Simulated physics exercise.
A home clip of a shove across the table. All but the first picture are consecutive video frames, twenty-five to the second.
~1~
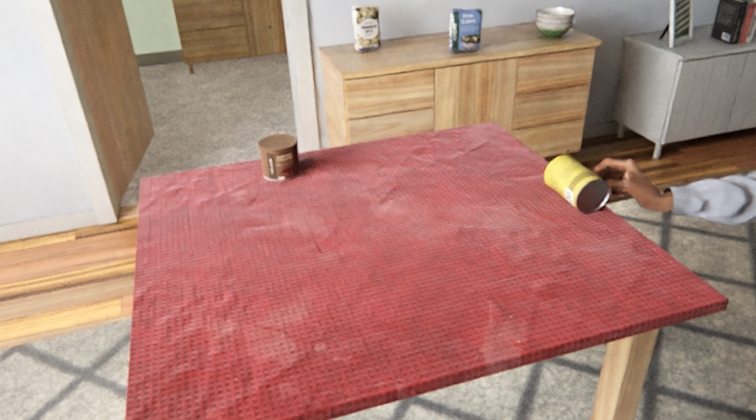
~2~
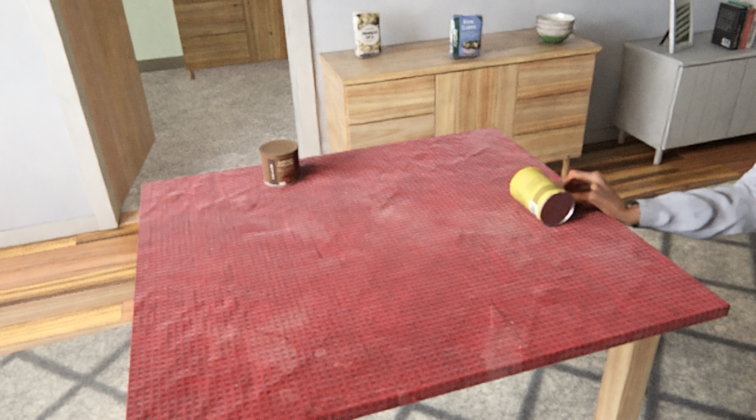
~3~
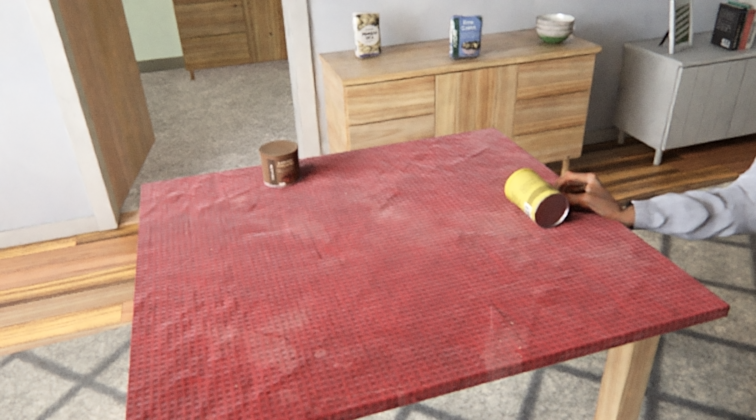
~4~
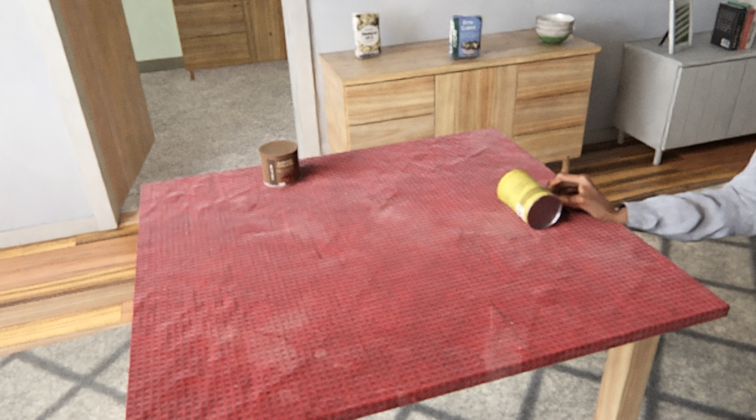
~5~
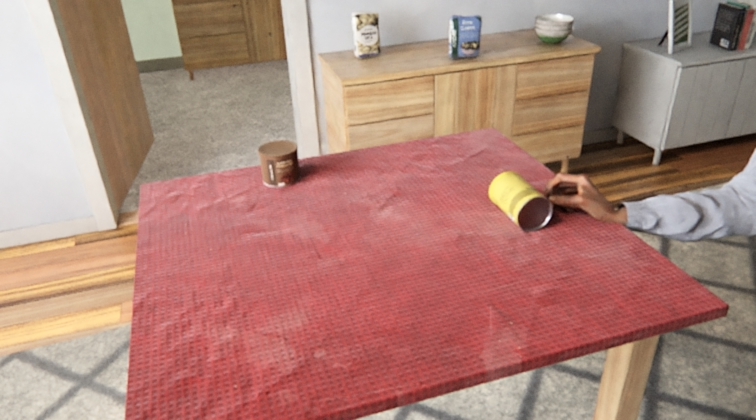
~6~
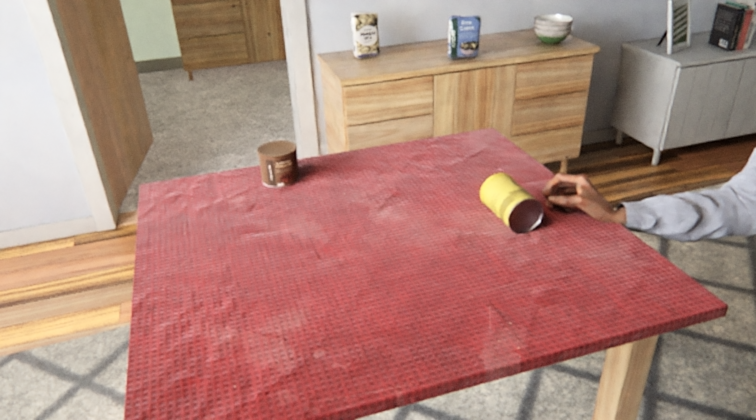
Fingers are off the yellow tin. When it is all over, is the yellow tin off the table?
The yellow tin stays on the table.
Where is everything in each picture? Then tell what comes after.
In the first picture, under the hand; yellow tin (576, 184).
In the second picture, under the hand; yellow tin (542, 196).
In the third picture, under the hand; yellow tin (536, 198).
In the fourth picture, yellow tin (529, 199).
In the fifth picture, yellow tin (520, 201) shifted a little.
In the sixth picture, yellow tin (511, 203) shifted a little.
Then, 0.30 s on from there, yellow tin shifted well along near (455, 214).
Then, 0.70 s on from there, yellow tin shifted well along near (396, 226).
In the end, moved from the start, yellow tin. At the end, from the last picture's camera, yellow tin near (340, 237).
